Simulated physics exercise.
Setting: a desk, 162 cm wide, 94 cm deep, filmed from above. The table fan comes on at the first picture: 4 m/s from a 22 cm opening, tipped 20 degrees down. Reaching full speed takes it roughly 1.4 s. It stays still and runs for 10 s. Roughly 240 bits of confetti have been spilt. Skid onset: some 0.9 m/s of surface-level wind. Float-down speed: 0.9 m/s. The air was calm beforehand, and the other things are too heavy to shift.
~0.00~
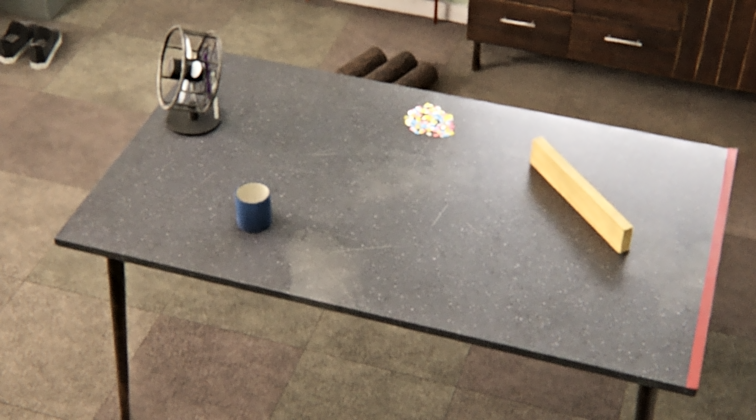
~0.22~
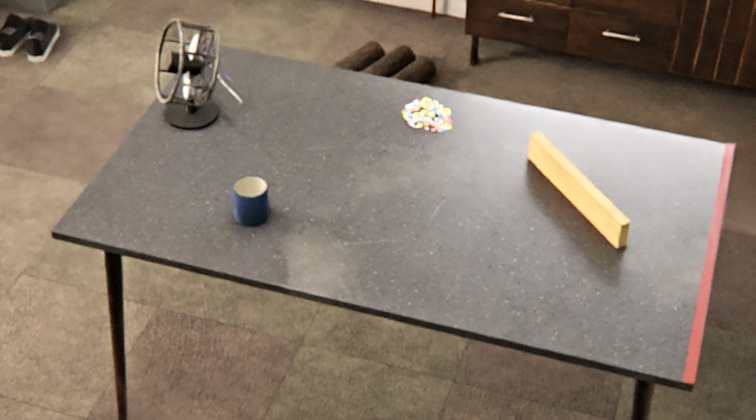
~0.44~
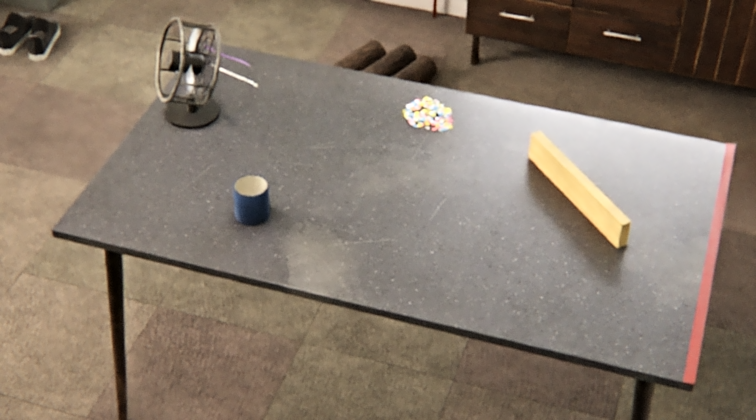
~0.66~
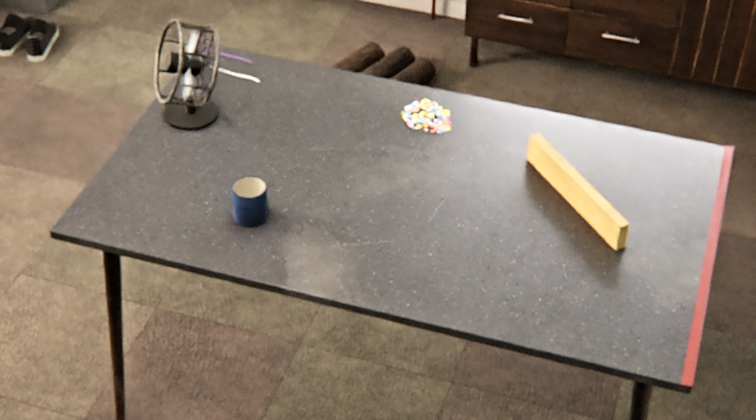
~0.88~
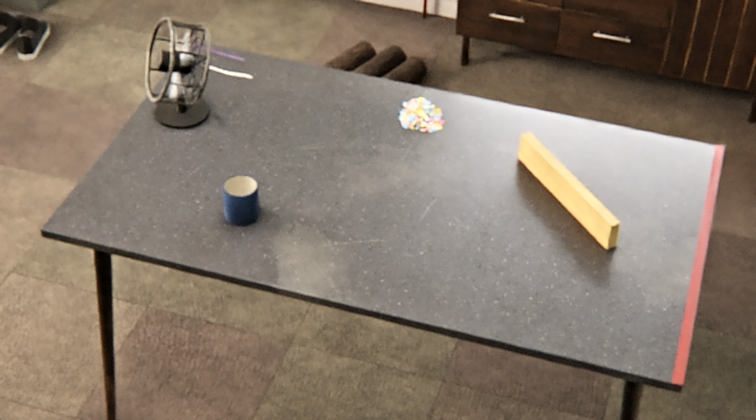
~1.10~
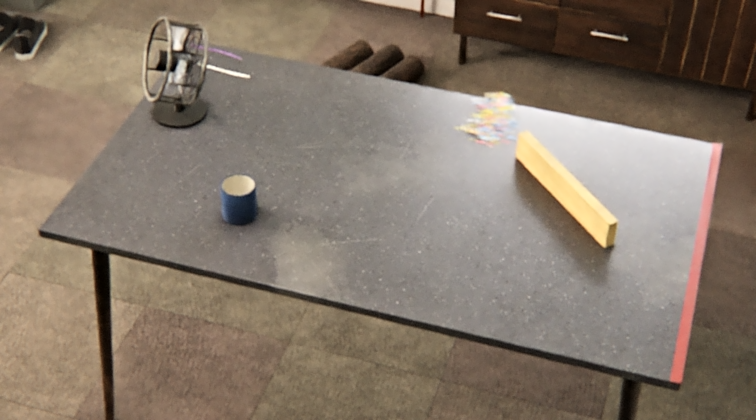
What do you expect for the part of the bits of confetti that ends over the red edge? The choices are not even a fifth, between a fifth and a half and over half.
Of the bits of confetti, from a fifth to a half end over the red edge.
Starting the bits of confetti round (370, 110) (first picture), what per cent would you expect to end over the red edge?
5 %.
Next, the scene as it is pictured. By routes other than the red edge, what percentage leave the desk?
Estimate: Near 60 %.
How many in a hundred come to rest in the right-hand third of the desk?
About 0 percent.
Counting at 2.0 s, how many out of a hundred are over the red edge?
30 %, roughly.
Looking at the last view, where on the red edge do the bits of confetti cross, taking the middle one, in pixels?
Midpoint of crossings, approx. (718, 171).
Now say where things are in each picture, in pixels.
In the first picture, the middle of the bits of confetti is near (432, 122), none has stirred yet and the mouth of the table fan is at (189, 70).
In the second picture, the middle of the bits of confetti is near (424, 115), none has stirred yet and the red edge is centred on (717, 252).
In the third picture, the middle of the bits of confetti is near (425, 114), none has stirred yet, the top of a board is at (579, 175) and the top of a mug is at (251, 185).
In the fourth picture, the middle of the bits of confetti is near (423, 116) and none has stirred yet.
In the fifth picture, the middle of the bits of confetti is near (421, 116), the farthest in sight from the table fan is at (442, 122) and about 15 % have left their places.
In the sixth picture, the middle of the bits of confetti is near (493, 120), the farthest in sight from the table fan is at (511, 100) and all have left their places.
After 2.0 s, 14 % are on the move or not yet settled, 30 % are over the red edge.
After 3.2 s, 2 % are on the move or not yet settled, 38 % are over the red edge.
After 5.5 s, 0 % are on the move or not yet settled, 38 % are over the red edge.
After 10.0 s, at the end, 38 % are over the red edge.
